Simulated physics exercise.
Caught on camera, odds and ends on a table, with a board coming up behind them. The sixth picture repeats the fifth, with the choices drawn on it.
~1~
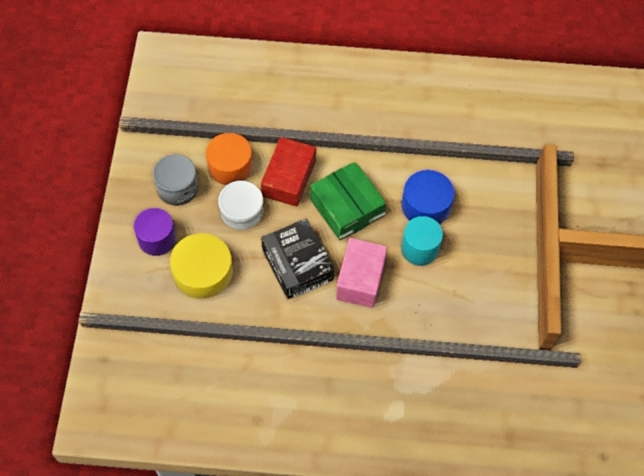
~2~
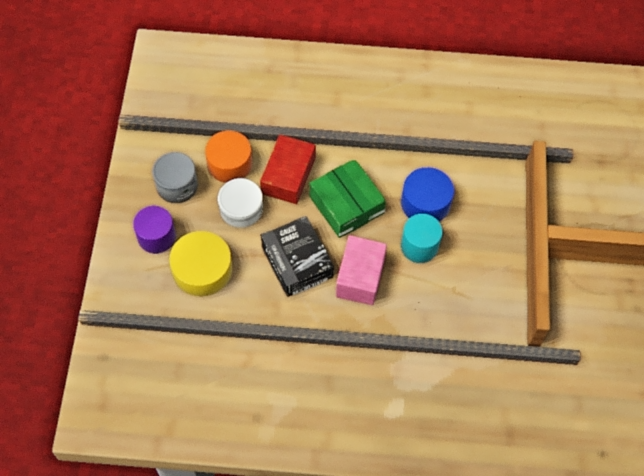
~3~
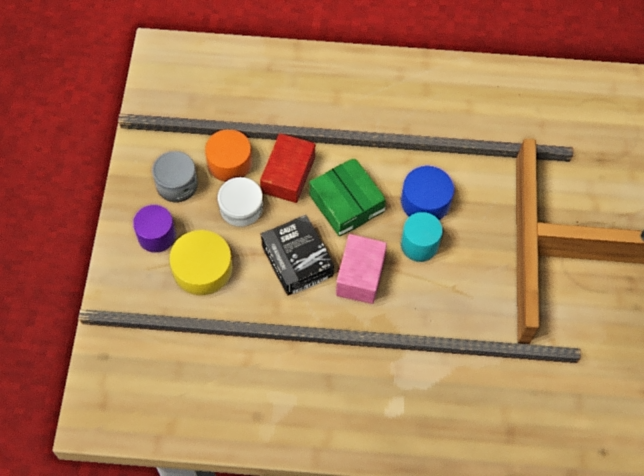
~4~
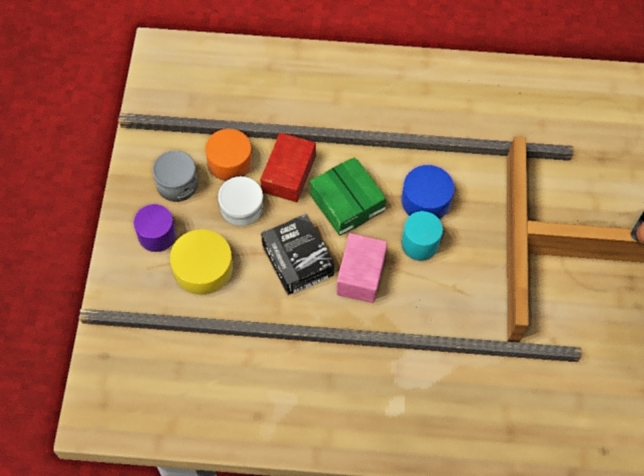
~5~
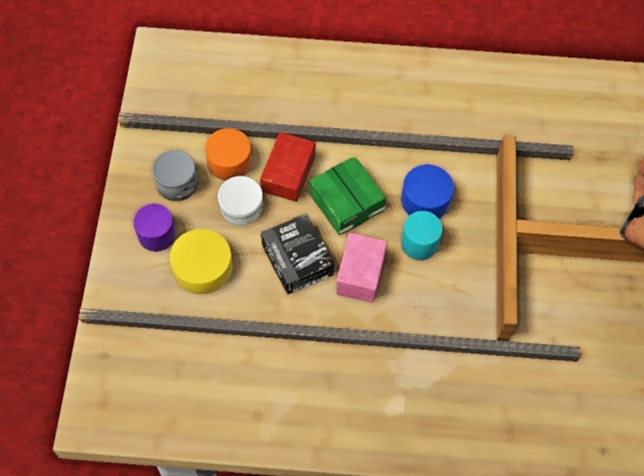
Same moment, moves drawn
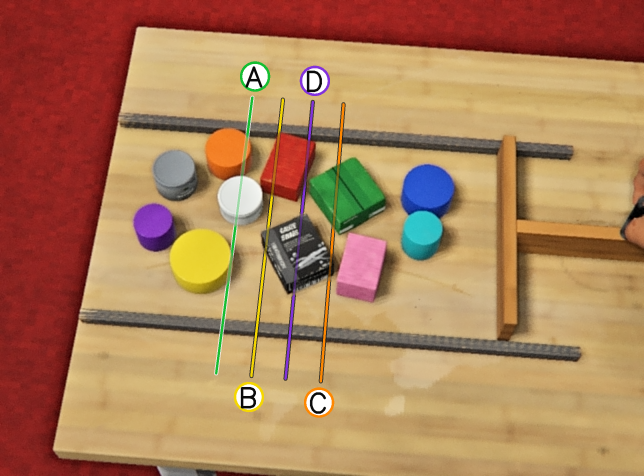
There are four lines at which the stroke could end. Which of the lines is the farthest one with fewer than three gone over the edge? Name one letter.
A is the last line within the limit.
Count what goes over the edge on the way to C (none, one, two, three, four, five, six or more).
In all, none.
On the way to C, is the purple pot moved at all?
No.
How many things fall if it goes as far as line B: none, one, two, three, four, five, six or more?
By then, none.
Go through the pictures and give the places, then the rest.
The first picture shows grey jar (176, 180); green box (348, 201); blue pot (428, 199).
The second picture shows board (542, 231); turquoise tin (422, 239).
The third picture shows board (532, 228); purple pot (155, 229).
The fourth picture shows board (521, 226); red block (288, 168).
The fifth picture shows board (510, 225); yellow pot (202, 262); pink block (361, 268); grey jar (175, 176).
On the marked copy, A at (236, 226); B at (268, 228); C at (333, 233); D at (300, 231).
Following A. Soon after the start, board (411, 217); red block (281, 164); pink block (355, 271).
Later, board (313, 210); purple pot (144, 222); yellow pot (167, 262).
In the end, board (239, 205); purple pot over the edge; yellow pot (93, 260); one fallen.
As for the rest, B is within the limit but short; C is within the limit but short; D is within the limit but short.
